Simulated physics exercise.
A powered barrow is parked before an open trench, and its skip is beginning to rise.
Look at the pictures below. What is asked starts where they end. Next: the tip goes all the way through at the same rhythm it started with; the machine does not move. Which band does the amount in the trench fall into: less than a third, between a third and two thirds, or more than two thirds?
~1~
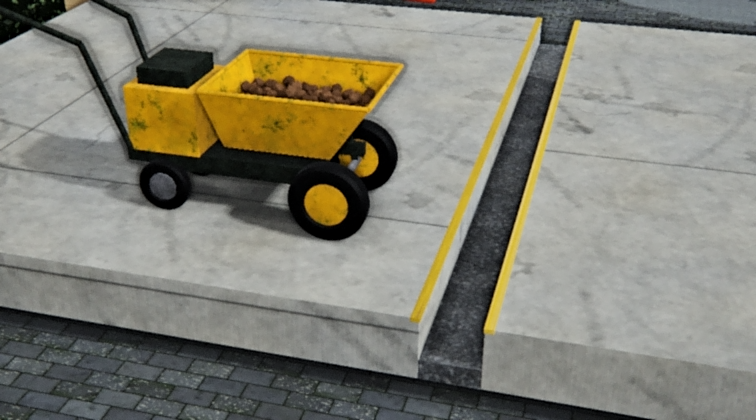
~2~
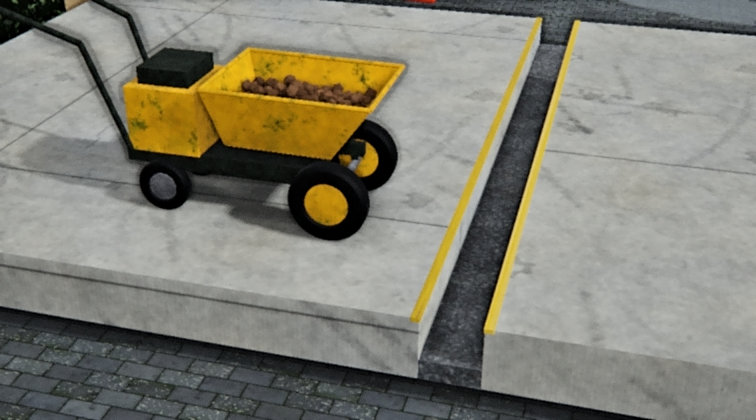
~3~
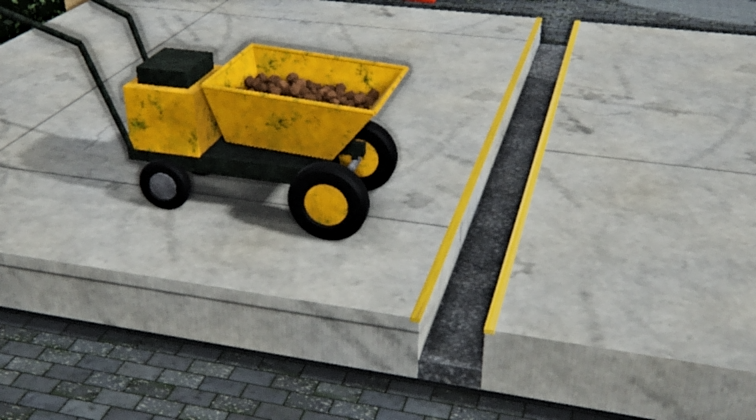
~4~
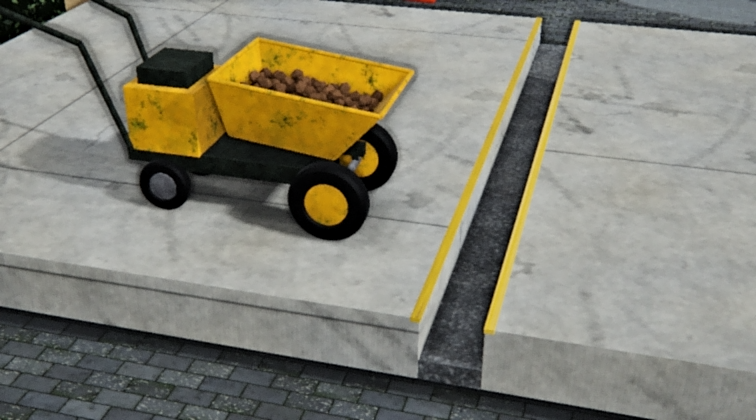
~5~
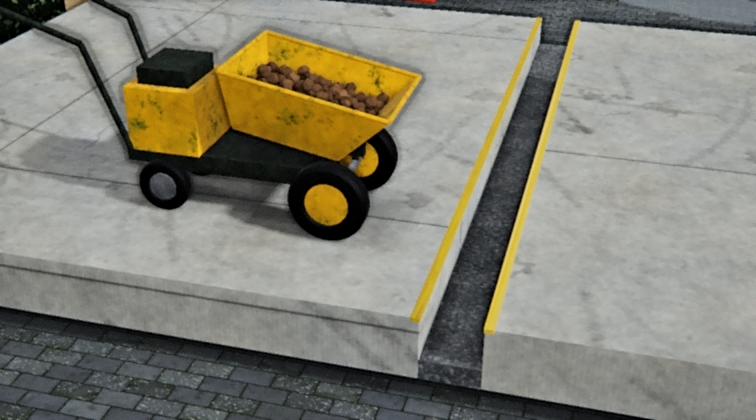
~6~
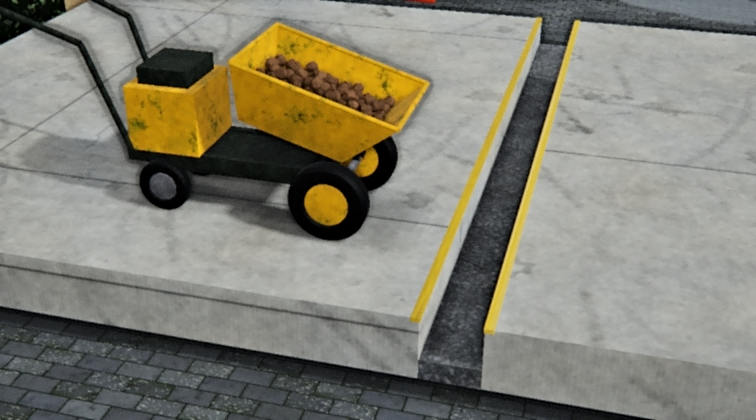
The trench will take in more than two-thirds.
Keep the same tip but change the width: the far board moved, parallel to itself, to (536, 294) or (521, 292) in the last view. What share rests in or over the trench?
The share would be 100 % first and 100 % second.
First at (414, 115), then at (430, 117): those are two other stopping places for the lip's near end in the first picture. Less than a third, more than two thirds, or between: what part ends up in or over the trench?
Try 1, the middle third; try 2, less than a third.
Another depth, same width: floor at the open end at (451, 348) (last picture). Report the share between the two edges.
It works out to some 70 per cent.
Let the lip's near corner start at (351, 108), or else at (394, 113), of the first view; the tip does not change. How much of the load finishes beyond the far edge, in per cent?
Around 0 and 20 per cent respectively.
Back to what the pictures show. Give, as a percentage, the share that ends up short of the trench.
Around 5 per cent.
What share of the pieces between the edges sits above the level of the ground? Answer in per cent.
Estimate: Close to 5 in a hundred.
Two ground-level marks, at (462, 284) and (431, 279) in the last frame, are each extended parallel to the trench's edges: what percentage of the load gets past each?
Around 50 per cent for the first, and 100 per cent for the second.
Soon after the last picture, skip tipped steeply; all in the skip.
A little later, skip tipped right over; about two thirds in the skip; a stray few short of the trench; about a third in or heaped over the trench.
Later still, skip tipped right over; a small part in the skip; a stray few short of the trench; nearly all in or heaped over the trench.
At rest, skip tipped right over; a small part in the skip; a stray few short of the trench; nearly all in or heaped over the trench; none beyond it.
